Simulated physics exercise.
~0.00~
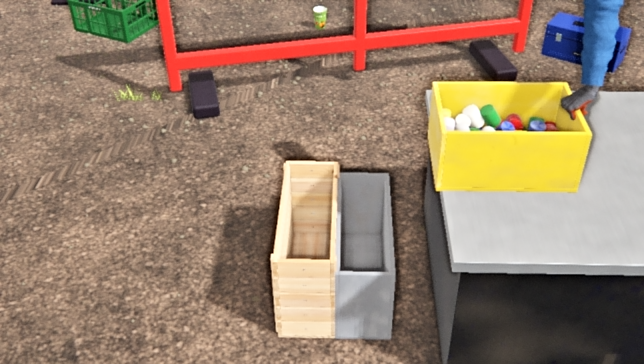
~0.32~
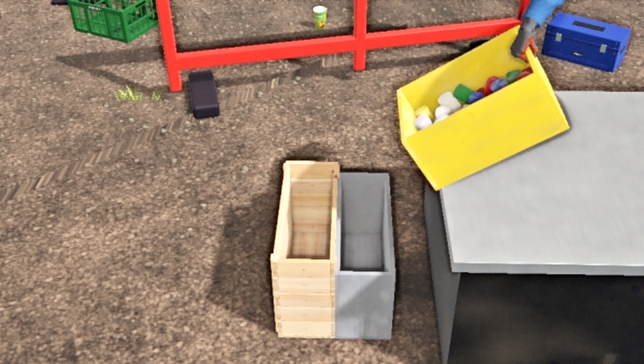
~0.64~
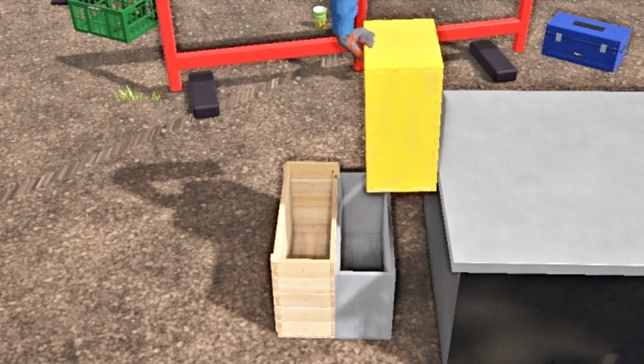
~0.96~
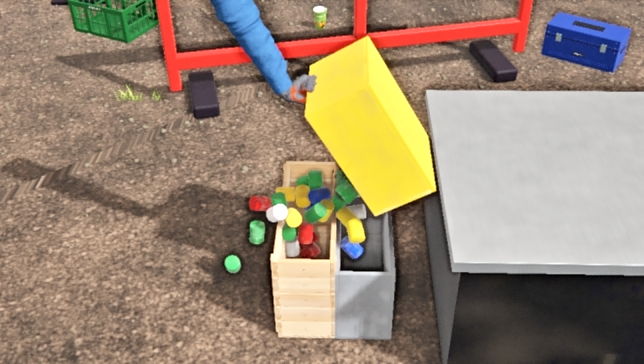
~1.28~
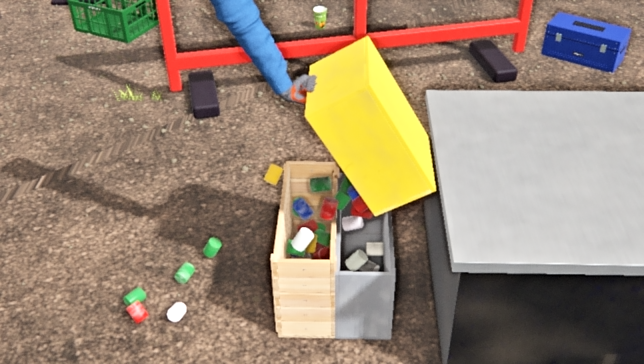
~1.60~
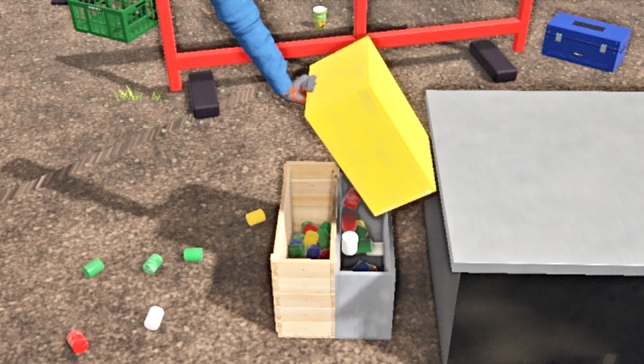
A blue-sleeved arm tips colorful jars from a yellow box into two bins, spilling some leftward.
